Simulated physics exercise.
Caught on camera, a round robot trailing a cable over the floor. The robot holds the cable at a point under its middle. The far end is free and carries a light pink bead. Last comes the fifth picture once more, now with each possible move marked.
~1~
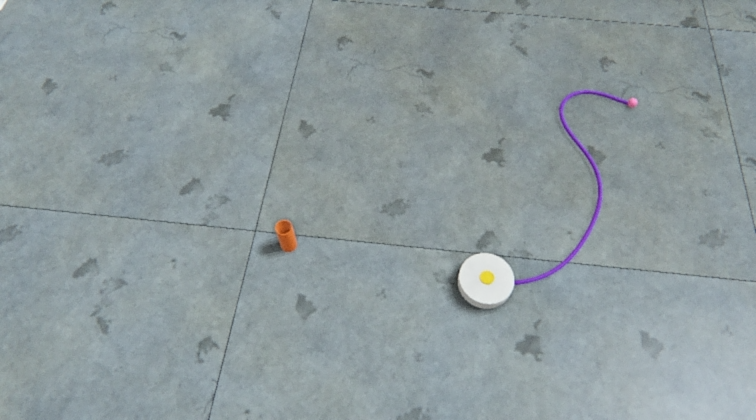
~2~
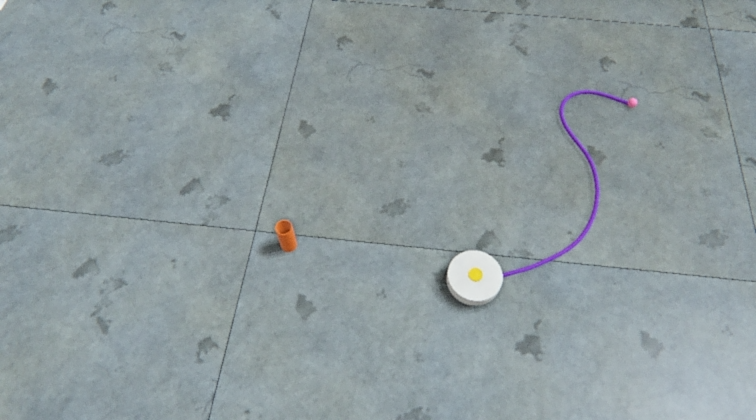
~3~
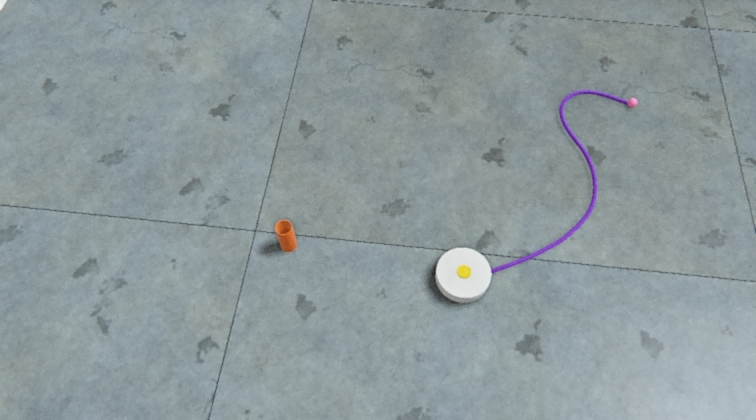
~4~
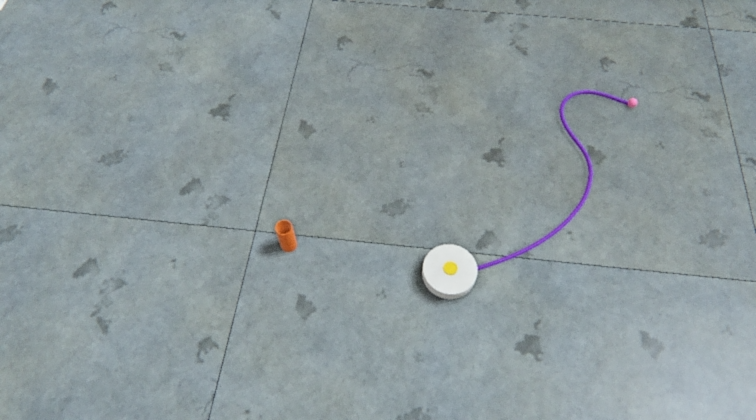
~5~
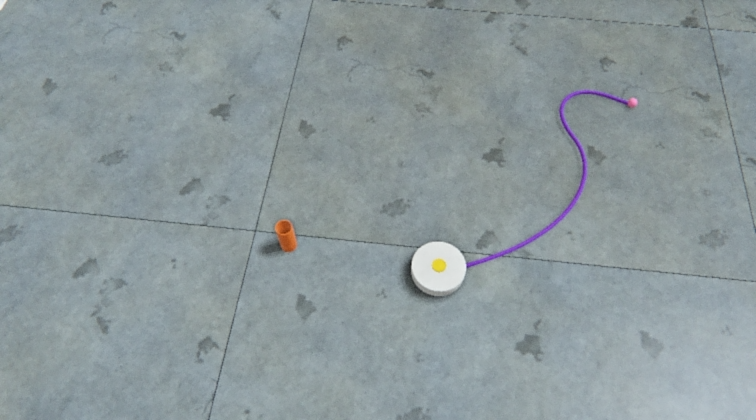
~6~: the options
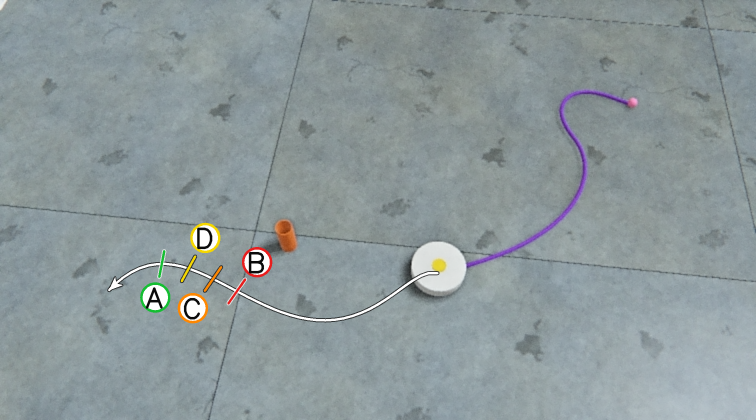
A round white robot with a yellow dot on top slid a short way left across the gray tiled floor toward an orange post, pulling the near part of its curvy purple cable along behind it.
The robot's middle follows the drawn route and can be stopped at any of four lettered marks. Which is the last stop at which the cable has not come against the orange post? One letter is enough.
The farthest safe stop is D.
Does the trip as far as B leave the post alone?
Yes.
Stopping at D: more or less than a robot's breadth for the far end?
By then, more.
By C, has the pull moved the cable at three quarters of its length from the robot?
Yes.
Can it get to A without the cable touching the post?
No.
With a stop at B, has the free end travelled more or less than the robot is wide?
More.
On the marked copy, A at (162, 264); B at (237, 291); C at (213, 279); D at (189, 269); the route from (437, 273) via (265, 306) to (109, 290).
Following D. Soon after the start, robot (352, 313), middle of the cable (504, 199), free end (620, 101).
Later, robot (256, 298), middle of the cable (447, 229), free end (578, 130).
In the end, robot (186, 265), middle of the cable (390, 235), free end (546, 156); nothing has been touched.
As for the rest, A brings the cable against the post; B is safe but short; C is safe but short.
